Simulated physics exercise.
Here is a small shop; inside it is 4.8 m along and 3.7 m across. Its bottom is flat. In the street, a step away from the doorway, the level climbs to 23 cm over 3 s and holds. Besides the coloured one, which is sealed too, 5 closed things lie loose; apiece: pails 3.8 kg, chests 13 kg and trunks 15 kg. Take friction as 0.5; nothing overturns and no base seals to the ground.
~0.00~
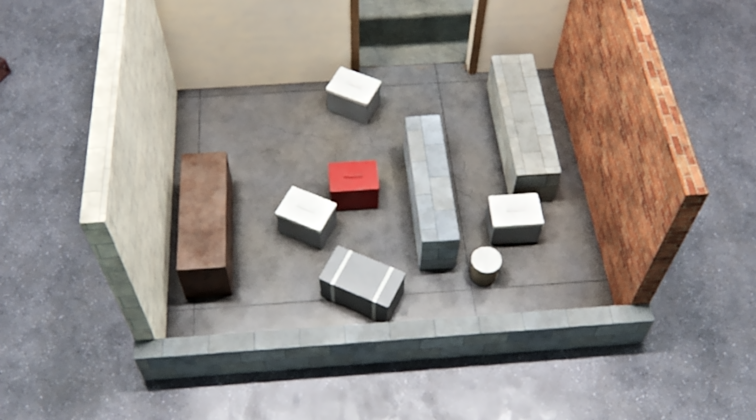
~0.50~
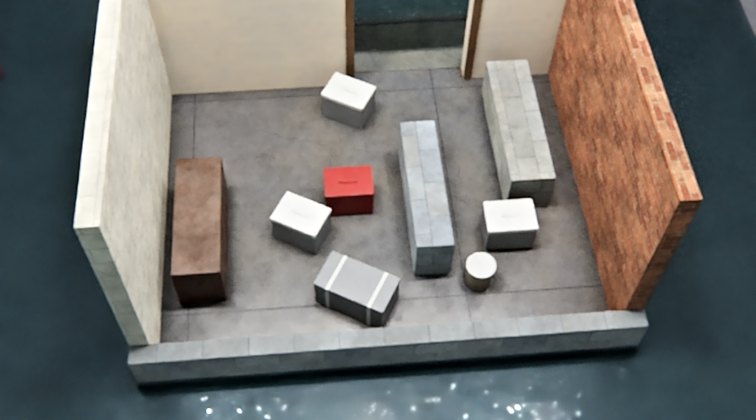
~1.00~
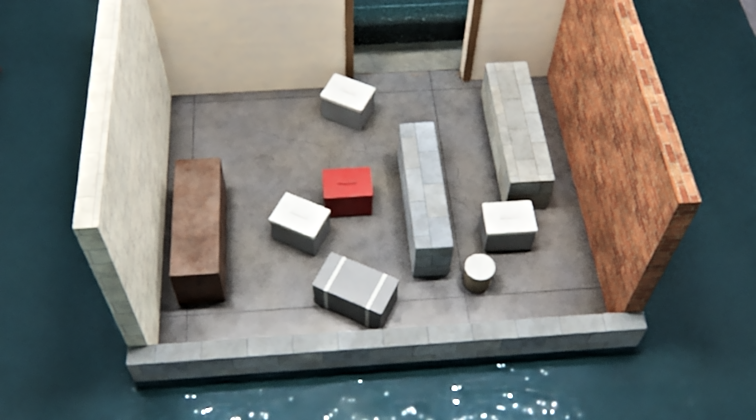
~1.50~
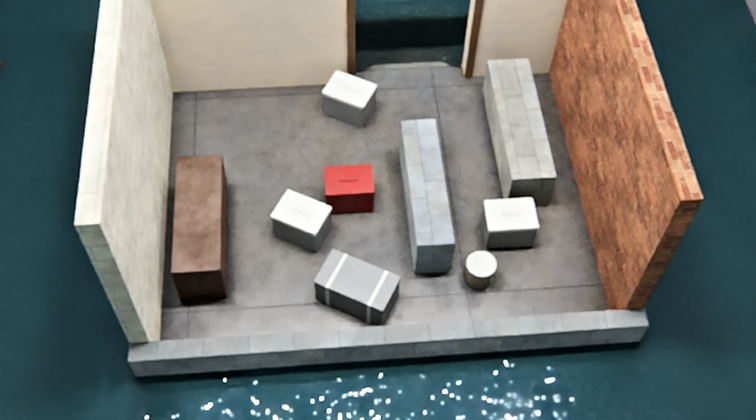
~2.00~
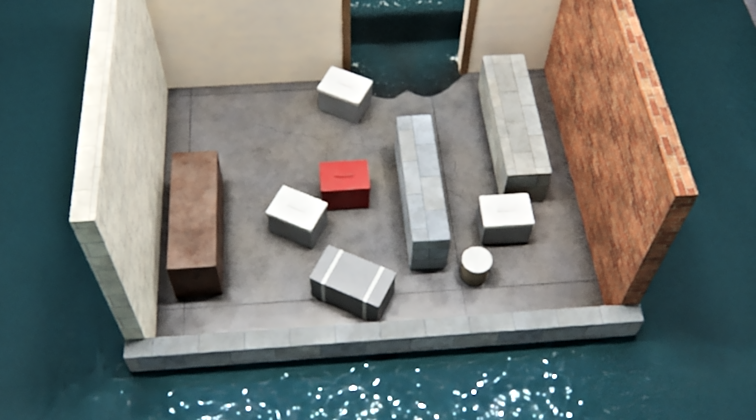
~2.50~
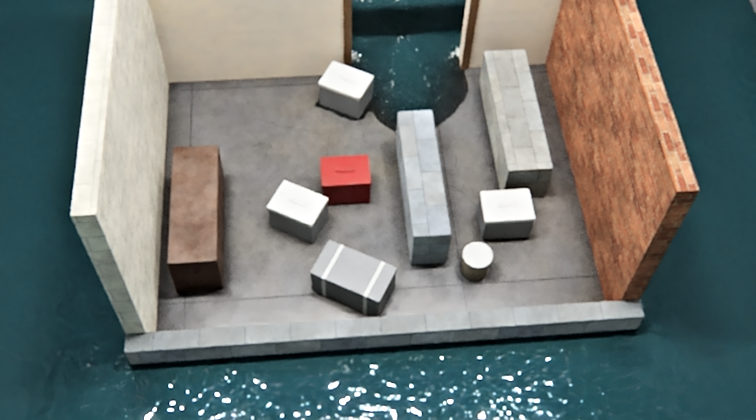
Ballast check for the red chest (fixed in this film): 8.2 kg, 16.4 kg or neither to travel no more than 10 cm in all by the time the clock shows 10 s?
Verdict: Neither load is enough.
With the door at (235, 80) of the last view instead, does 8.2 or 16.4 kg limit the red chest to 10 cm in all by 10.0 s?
Then neither weight holds it.
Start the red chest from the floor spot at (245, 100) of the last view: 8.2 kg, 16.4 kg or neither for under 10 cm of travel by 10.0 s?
It takes the larger.
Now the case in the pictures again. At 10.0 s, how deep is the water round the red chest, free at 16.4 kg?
About 15 cm.
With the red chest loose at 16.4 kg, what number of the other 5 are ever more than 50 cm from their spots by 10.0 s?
I count 5.
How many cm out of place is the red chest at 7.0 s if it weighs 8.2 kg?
Roughly 120 cm.
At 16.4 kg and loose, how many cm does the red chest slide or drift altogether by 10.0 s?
About 150 cm.
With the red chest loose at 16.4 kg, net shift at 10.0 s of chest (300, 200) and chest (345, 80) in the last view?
In that order: 150 cm, 60 cm.
After 3.5 s the red chest would be 0 cm from its start with 8.2 kg and 0 cm from its start with 16.4 kg; 2 cm of water round it then.
After 4.5 s the red chest would be 44 cm from its start with 8.2 kg and 28 cm from its start with 16.4 kg; 5 cm of water round it then.
After 7.0 s the red chest would be 117 cm from its start with 8.2 kg and 117 cm from its start with 16.4 kg; 8 cm of water round it then.
After 10.0 s the red chest would be 123 cm from its start with 8.2 kg and 135 cm from its start with 16.4 kg; 15 cm of water round it then.
